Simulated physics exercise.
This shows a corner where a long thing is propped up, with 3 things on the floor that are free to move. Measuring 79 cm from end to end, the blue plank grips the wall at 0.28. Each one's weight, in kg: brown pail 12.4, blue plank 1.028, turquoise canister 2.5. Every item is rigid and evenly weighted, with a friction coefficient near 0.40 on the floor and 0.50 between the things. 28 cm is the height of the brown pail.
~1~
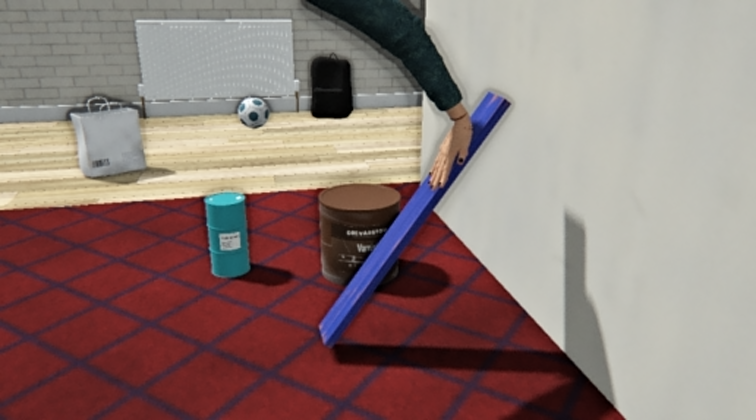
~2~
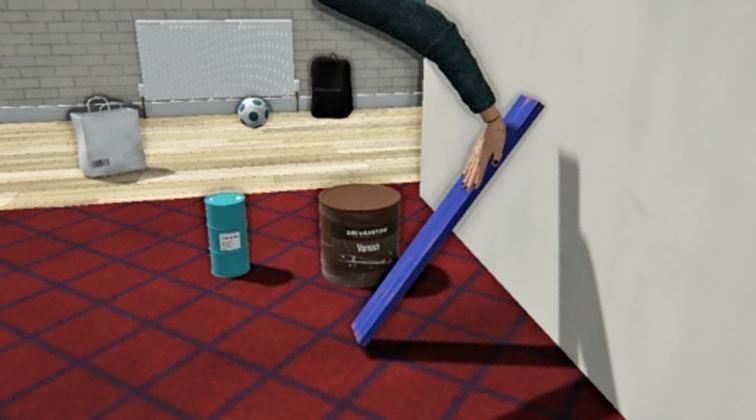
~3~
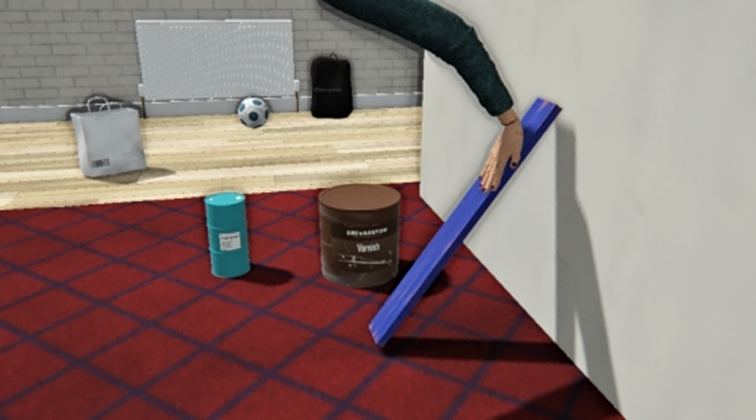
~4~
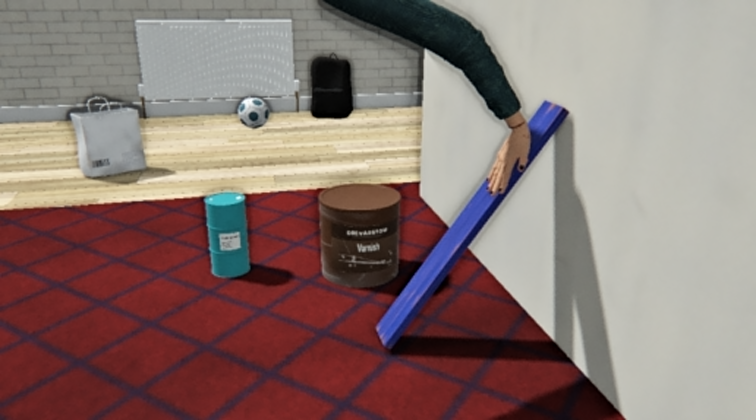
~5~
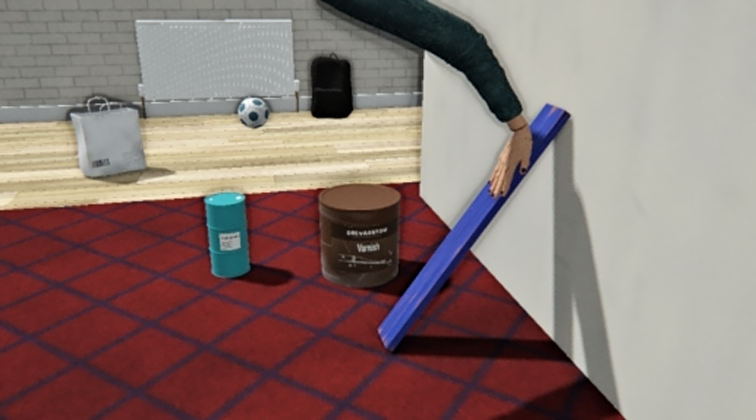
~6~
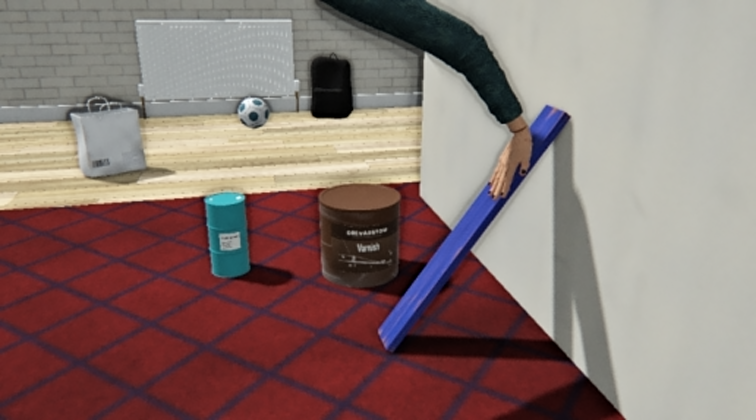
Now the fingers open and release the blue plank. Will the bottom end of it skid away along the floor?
I expect it to rest there steadily.
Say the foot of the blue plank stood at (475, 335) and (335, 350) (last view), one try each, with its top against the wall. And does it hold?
In the first case it keeps standing, while in the second case it falls.
Then, 0.20 s on from there, no change.
Then, 0.50 s on from there, blue plank resting near (469, 231).
In the end, all 3 under 10 cm from the start. At the end, from the last picture's camera, blue plank near (469, 231). The plank holds.
